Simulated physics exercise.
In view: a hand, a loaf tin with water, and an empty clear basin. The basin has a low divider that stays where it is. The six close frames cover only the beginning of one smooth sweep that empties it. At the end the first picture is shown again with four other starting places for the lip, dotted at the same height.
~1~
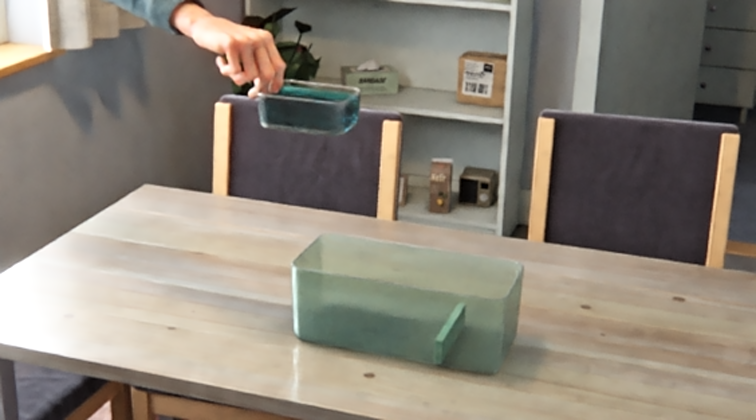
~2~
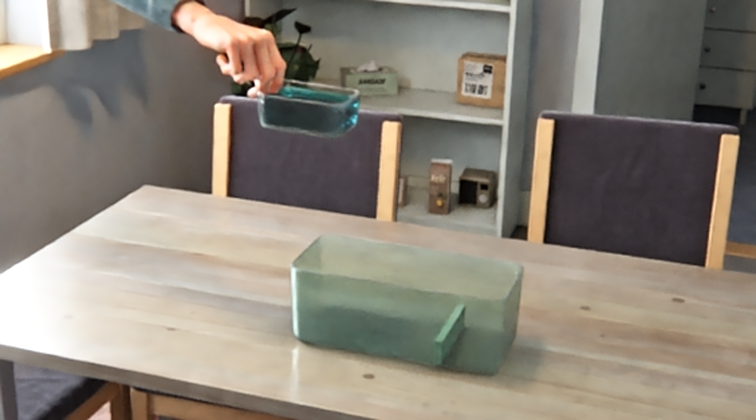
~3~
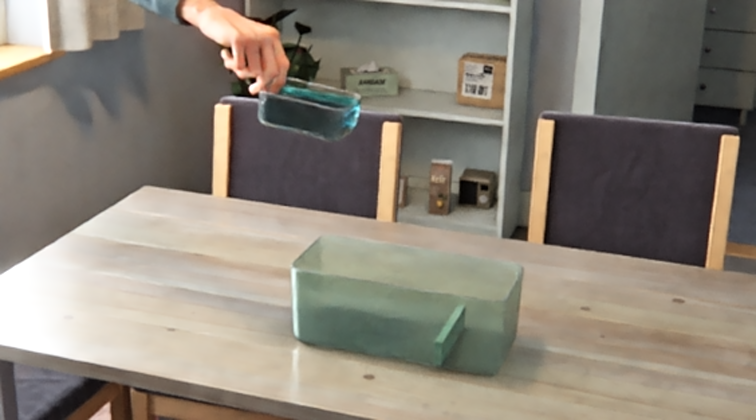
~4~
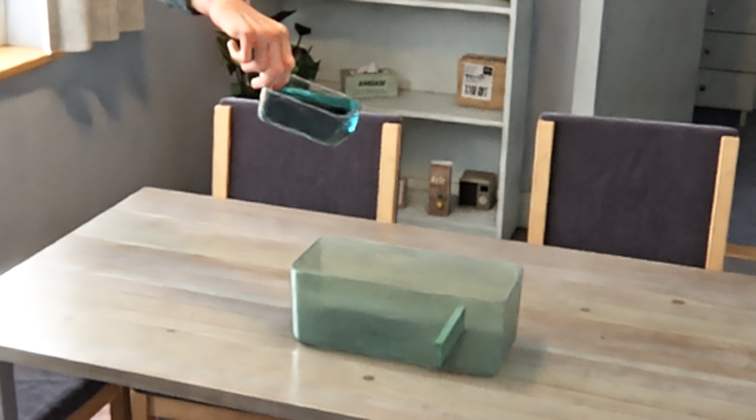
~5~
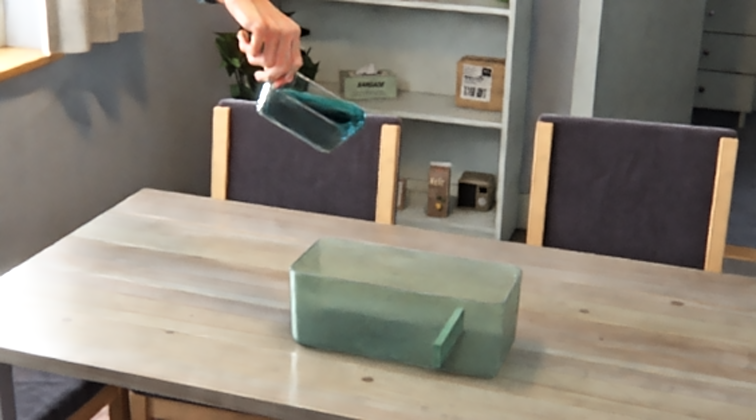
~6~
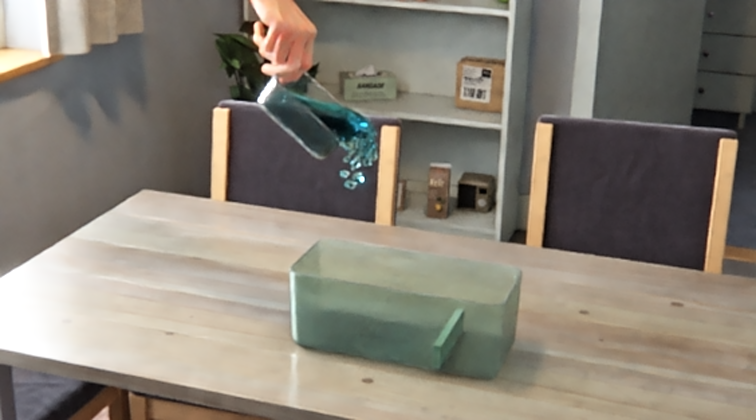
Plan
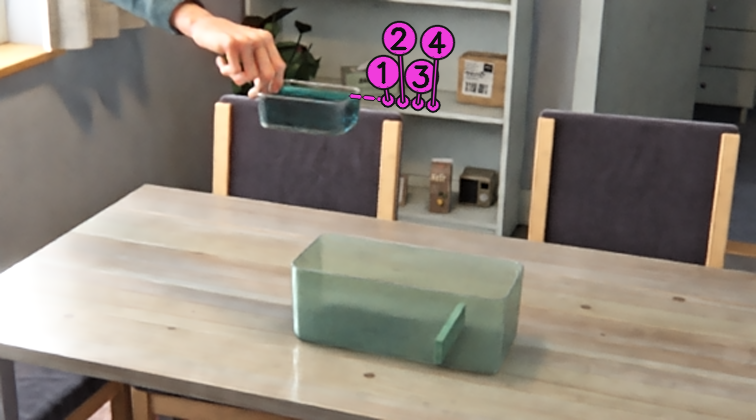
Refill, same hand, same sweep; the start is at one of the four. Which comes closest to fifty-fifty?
2 works best here.
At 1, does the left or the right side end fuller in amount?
The left side.
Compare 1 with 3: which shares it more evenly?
Dot 3.
In magenta, 1 at (387, 100); 2 at (402, 101); 3 at (417, 103); 4 at (433, 105).
If 1 is chosen, about 74 % ends left of the wall and 21 % right of it; 5 % is lost outside.
If 2 is chosen, about 46 % ends left of the wall and 49 % right of it; 4 % is lost outside.
If 3 is chosen, about 33 % ends left of the wall and 62 % right of it; 5 % is lost outside.
If 4 is chosen, about 30 % ends left of the wall and 66 % right of it; 4 % is lost outside.
